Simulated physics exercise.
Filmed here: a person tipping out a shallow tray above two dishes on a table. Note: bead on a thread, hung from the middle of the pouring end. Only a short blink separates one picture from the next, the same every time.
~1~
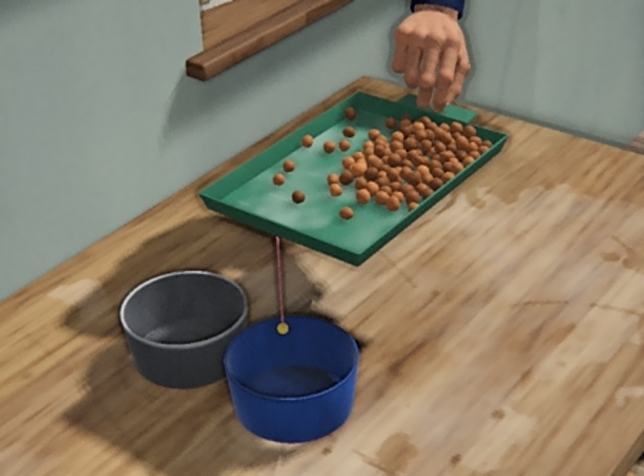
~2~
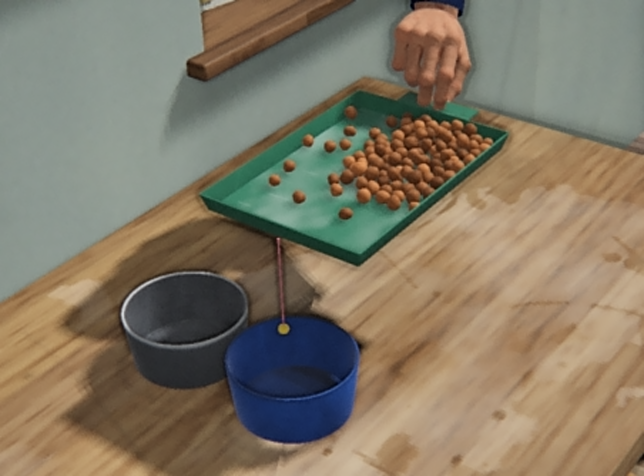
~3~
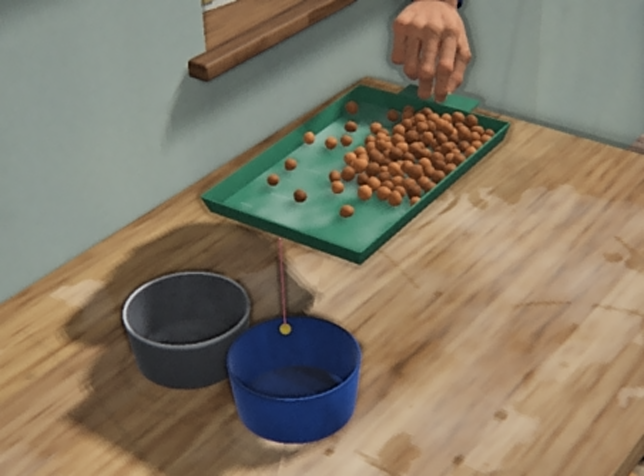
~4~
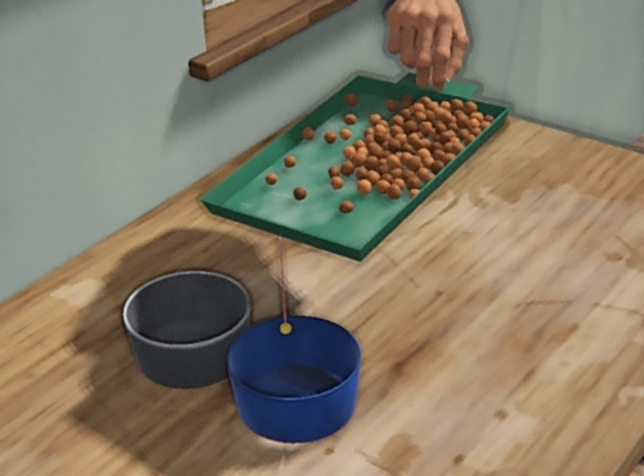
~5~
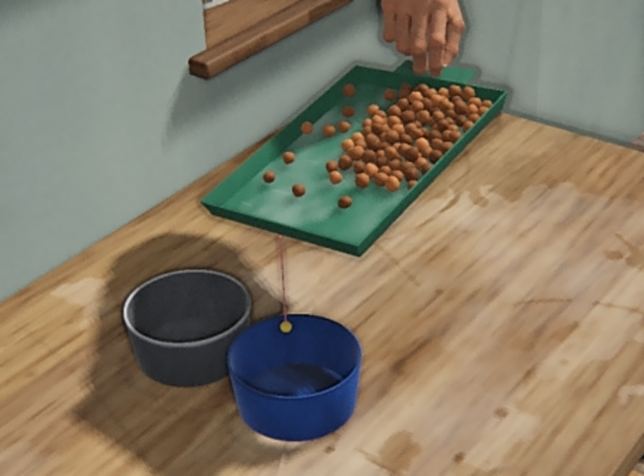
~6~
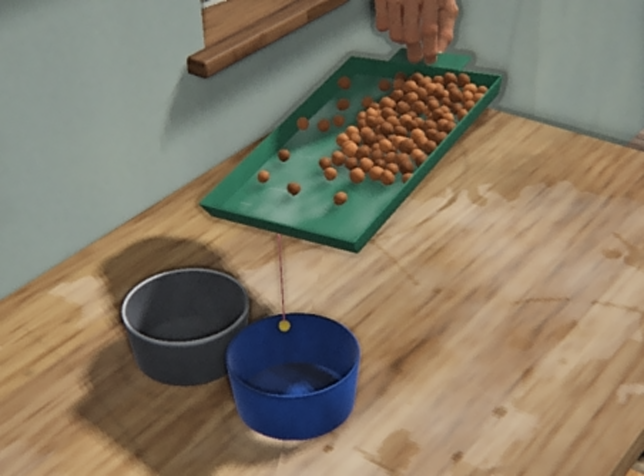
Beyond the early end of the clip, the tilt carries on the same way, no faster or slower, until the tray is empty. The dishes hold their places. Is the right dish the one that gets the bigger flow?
No.
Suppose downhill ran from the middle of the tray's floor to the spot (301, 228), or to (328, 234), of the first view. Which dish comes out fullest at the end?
Results - the dish on the right side first, the dish on the right side second.
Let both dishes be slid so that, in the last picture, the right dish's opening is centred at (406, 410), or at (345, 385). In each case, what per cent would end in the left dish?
You'd get near 10 per cent and afterwards near 80 per cent.
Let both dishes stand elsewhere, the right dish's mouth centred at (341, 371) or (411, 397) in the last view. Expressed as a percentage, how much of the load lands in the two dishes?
About 90 % and 10 %.
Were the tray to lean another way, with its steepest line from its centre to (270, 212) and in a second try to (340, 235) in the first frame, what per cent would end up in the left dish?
About 50 % and 0 %.
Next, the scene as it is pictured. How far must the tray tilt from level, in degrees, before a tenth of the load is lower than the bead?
Roughly 60 degrees of turn.
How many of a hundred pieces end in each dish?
I'd say some 80 in a hundred wind up in the left dish, and some 10 in a hundred in the right.
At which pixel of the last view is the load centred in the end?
Last view, centre at rest - approx. (193, 347).
Just after the last frame, tray tipped steeply; the larger part on the tray; about a tenth in the left dish; just a few outside both; about a tenth in the air.
A moment on, tray tipped right over; roughly a third on the tray; just a few in the right dish; roughly half in the left dish; about a tenth outside both; about a tenth in the air.
Further on, tray tipped past a quarter turn; about a tenth in the right dish; the larger part in the left dish; about a tenth outside both.
When it is over, tray tipped past a quarter turn; about a tenth in the right dish; the larger part in the left dish; about a tenth outside both.
